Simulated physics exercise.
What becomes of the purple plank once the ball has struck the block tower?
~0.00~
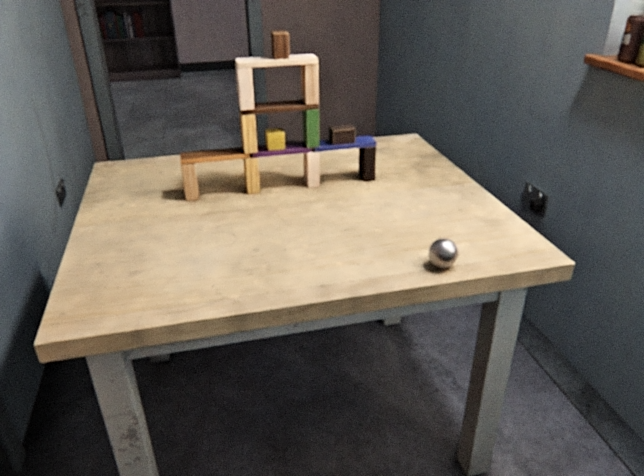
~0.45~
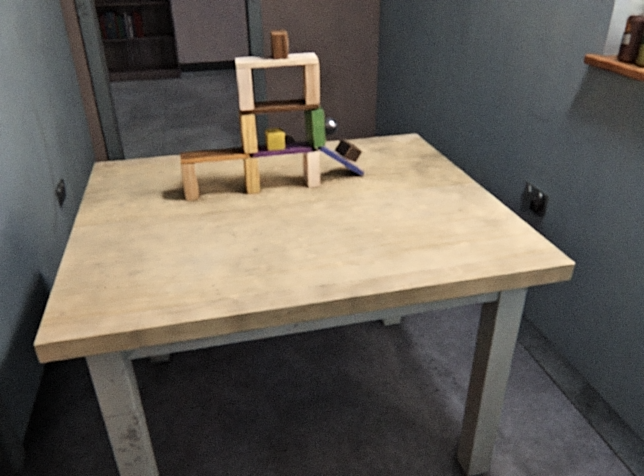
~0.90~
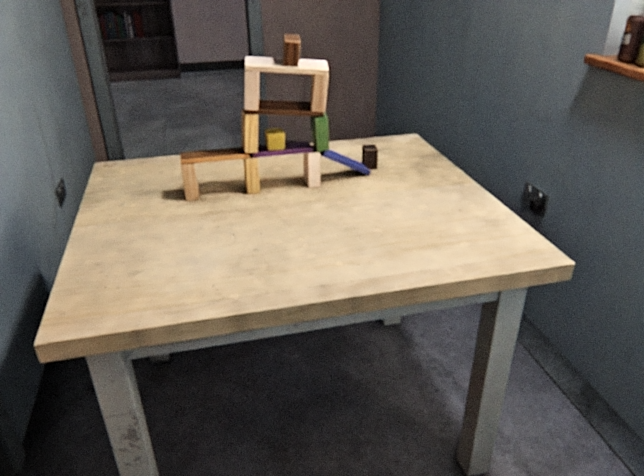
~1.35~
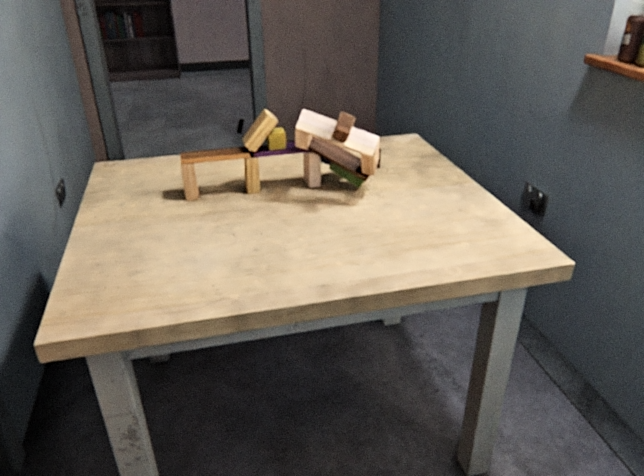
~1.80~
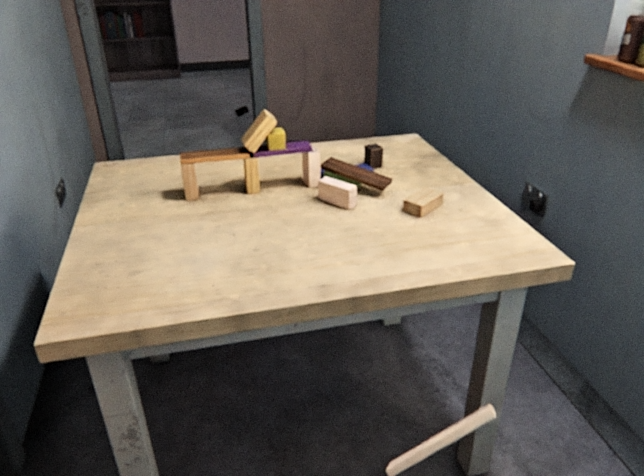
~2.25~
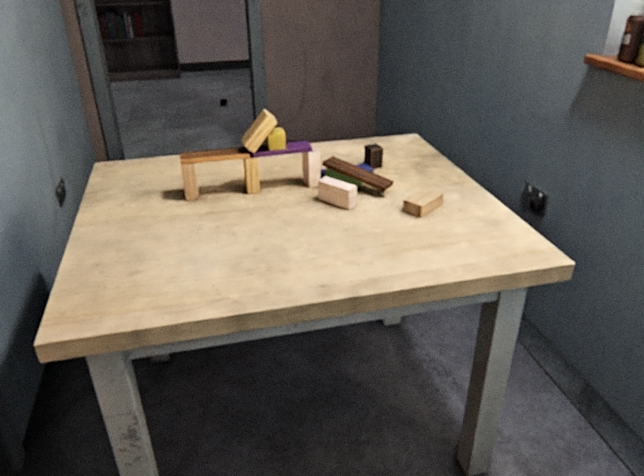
The purple plank stays up in its place, with the yellow block still on it, while the upper part of the tower falls to the right.
